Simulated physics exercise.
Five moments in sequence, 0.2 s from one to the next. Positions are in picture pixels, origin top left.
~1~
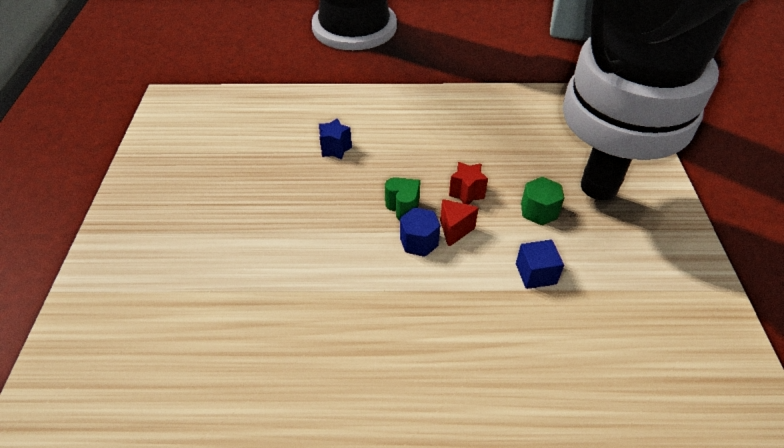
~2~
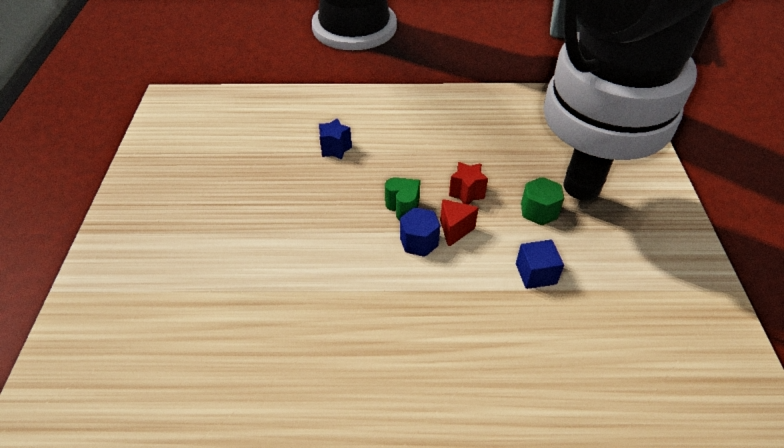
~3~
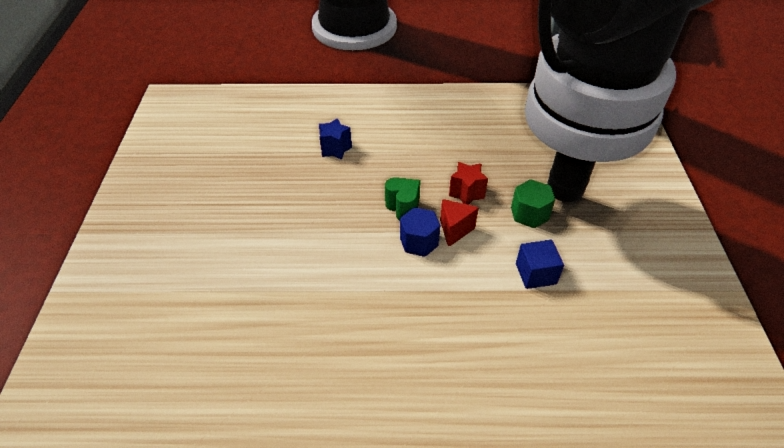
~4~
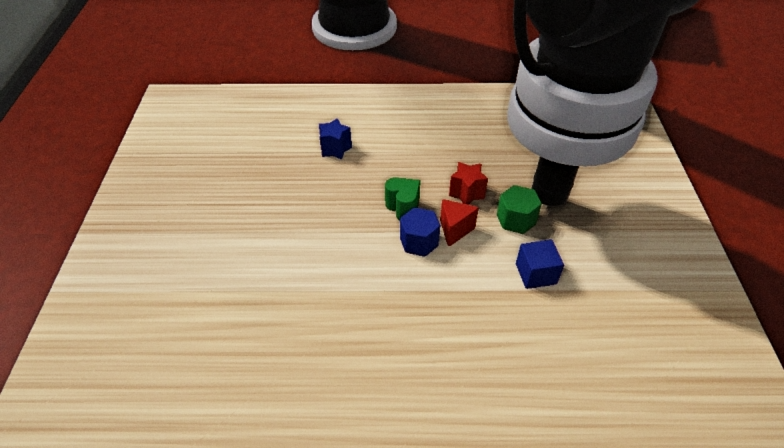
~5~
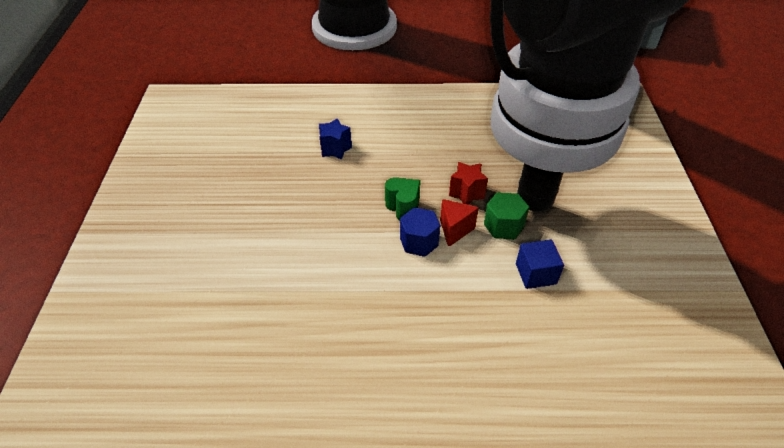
We see a robotic arm's dark post move left across a wooden board dotted with small red, green and blue blocks, meet the green hexagonal block, and push it a short way left and slightly down, nearer the red triangle.
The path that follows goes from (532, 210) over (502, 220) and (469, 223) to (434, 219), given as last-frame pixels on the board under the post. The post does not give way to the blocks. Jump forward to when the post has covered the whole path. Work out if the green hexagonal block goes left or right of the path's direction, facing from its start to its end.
Out to the left.
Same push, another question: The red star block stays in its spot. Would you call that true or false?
True
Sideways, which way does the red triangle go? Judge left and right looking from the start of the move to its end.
Side: Right.
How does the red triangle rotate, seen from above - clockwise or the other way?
Anticlockwise, looking down.
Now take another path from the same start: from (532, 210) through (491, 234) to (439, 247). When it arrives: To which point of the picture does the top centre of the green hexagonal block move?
Expect it around (427, 256).
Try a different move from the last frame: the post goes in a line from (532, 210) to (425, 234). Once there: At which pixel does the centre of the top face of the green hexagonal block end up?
Located at (459, 238).
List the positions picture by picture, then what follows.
The first picture shows tip of the post (599, 188), middles of tops, green heart (404, 188), blue hexagonal block (420, 221), red triangle (458, 210), red star block (470, 173), green hexagonal block (545, 190).
The second picture shows post (582, 188), nothing pushed.
The third picture shows post (565, 190), green hexagonal block (535, 193).
The fourth picture shows post (550, 194), green hexagonal block (521, 199).
The fifth picture shows post (535, 199), green heart (404, 188), blue hexagonal block (420, 221), red triangle (458, 210), red star block (470, 173), green hexagonal block (508, 205).
The first path, step by step. One third of the way, post (504, 209); red triangle (449, 210), turned 15° anticlockwise; green hexagonal block (481, 220), turned 15° anticlockwise.
Two thirds of the way, post (470, 212); blue hexagonal block (413, 223), turned 15° anticlockwise; red triangle (435, 207), turned 25° anticlockwise; green hexagonal block (463, 231), turned 50° anticlockwise.
At the end, post (435, 208); green heart (393, 186), turned 40° clockwise; blue hexagonal block (403, 227), turned 55° anticlockwise; red triangle (406, 203), turned 60° anticlockwise; red star block unmoved; green hexagonal block (462, 232), turned 55° anticlockwise.
